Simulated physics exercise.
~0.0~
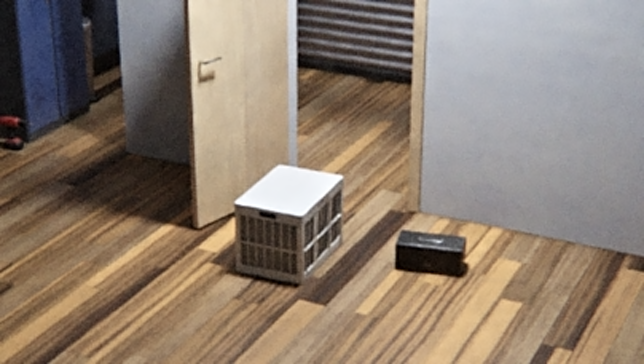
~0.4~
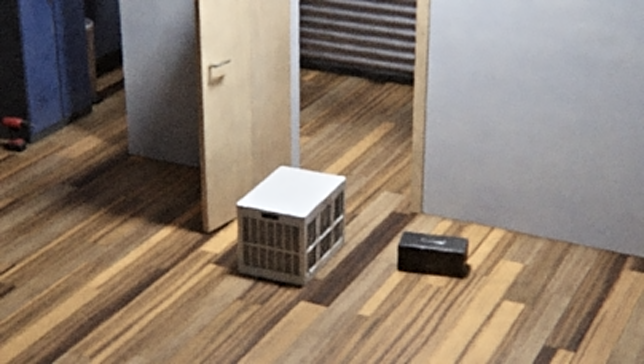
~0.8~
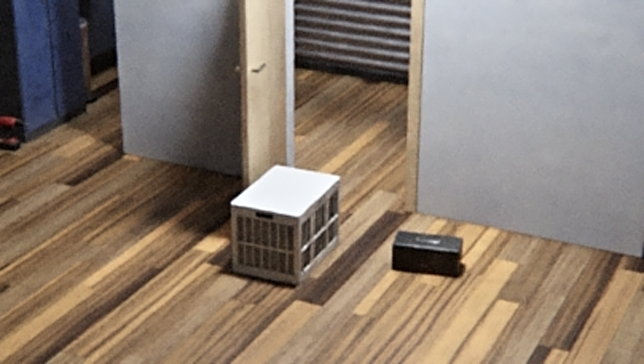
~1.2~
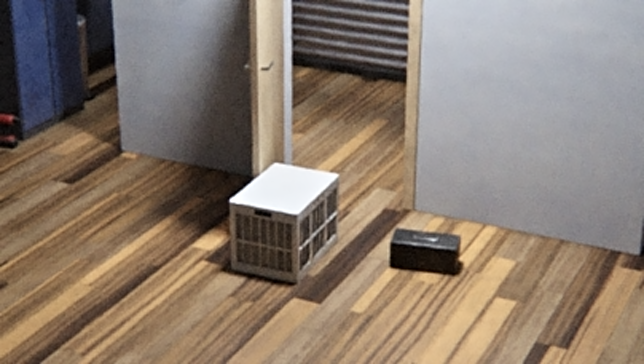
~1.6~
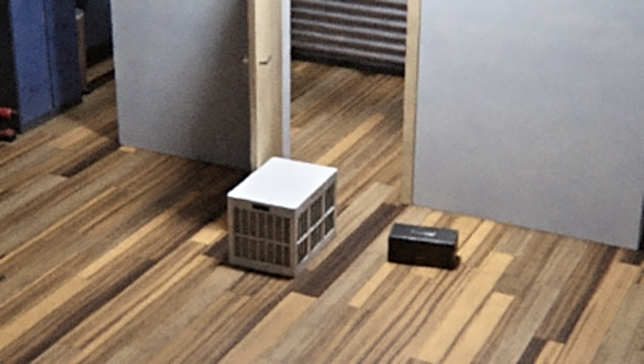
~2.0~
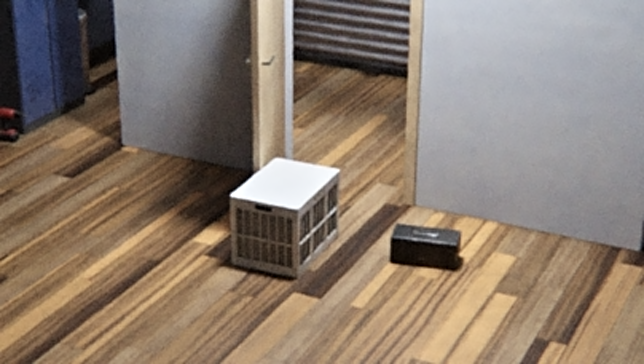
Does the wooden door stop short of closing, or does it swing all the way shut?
The door stops short of closing. It swings only a little way and comes to rest behind the white chest, with the doorway still open.
A pale wooden door stands wide open in a grey wall, seen from above and to one side in a room with a striped wood floor. A white-topped chest with slatted sides sits just in front of the door, and a small black toolbox lies to its right, before the doorway. The door holds still at first, then swings partway to the right, its face narrowing to a thin strip. It stops behind the chest and stays there, still well open, while the chest and toolbox keep their places as the view sways slightly.
